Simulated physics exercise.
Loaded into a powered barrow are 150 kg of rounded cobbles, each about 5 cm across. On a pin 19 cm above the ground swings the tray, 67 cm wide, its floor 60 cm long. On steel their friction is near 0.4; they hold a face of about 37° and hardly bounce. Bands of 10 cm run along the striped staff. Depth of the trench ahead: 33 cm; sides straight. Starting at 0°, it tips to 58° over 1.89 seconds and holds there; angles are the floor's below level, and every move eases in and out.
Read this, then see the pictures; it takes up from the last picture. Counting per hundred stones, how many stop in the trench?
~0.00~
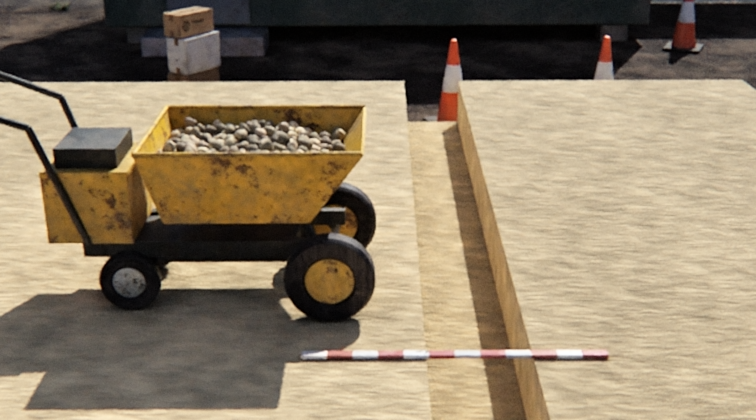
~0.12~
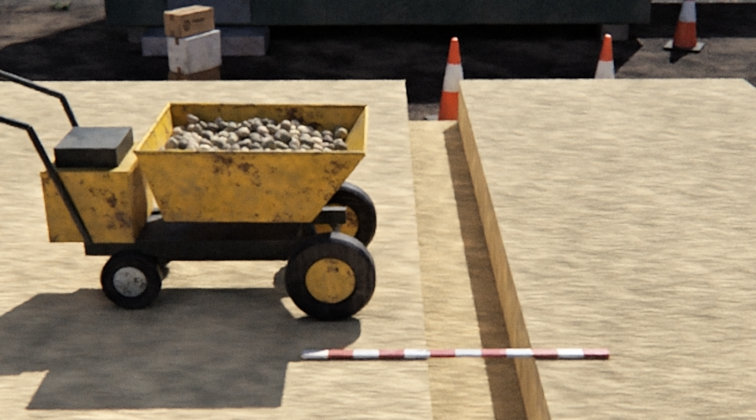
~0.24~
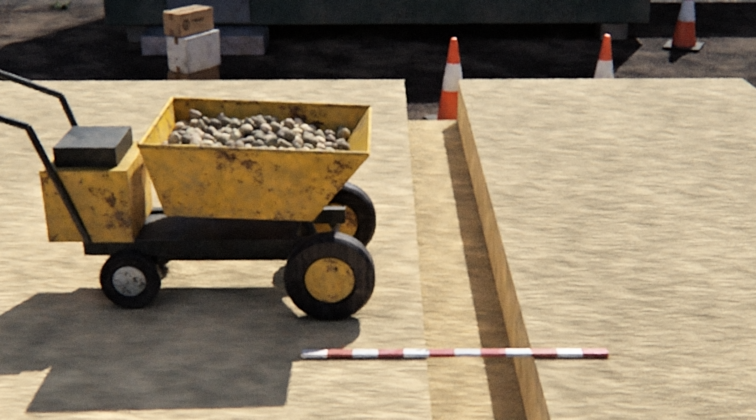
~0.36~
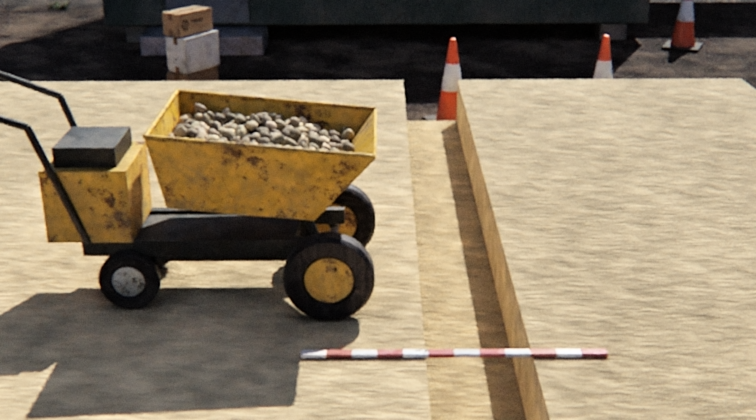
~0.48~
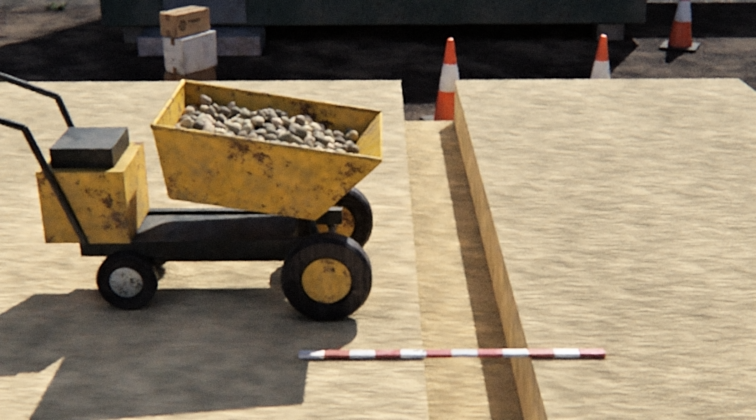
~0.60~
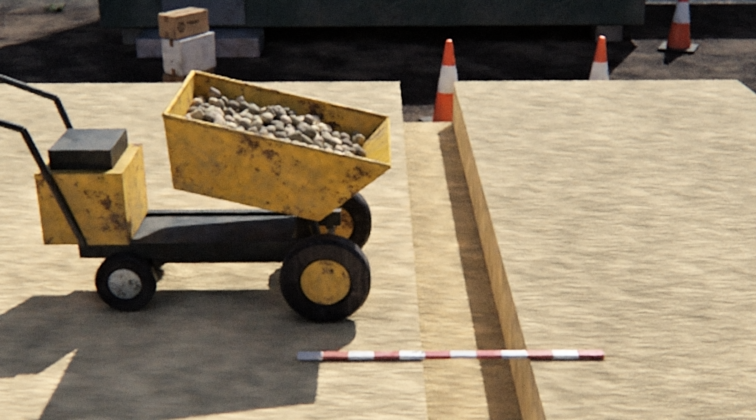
Some 44.
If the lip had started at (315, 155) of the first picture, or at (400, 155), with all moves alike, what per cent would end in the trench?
First place roughly 55%, second roughly 25%.
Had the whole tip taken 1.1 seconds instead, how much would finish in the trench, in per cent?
Close to 40 per cent then.
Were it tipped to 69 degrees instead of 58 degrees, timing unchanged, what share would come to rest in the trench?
Near 75 per cent then.
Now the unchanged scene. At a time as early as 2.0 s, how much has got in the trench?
Roughly 15% by that time.
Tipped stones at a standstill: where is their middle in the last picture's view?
In the last view, about (482, 339).
After 1.4 s the floor is at 49°; 100 % in the tray; the foremost stones are at (433, 193).
After 2.0 s the floor is at 58°; 85 % in the tray, 14 % in the trench, 2 % past the trench; the foremost stones are at (529, 273).
After 2.3 s the floor is at 58°; 64 % in the tray, 28 % in the trench, 8 % past the trench; the foremost stones are at (607, 294).
After 4.3 s the floor is at 58°; 46 % in the tray, 44 % in the trench, 10 % past the trench; the foremost stones are at (681, 294).
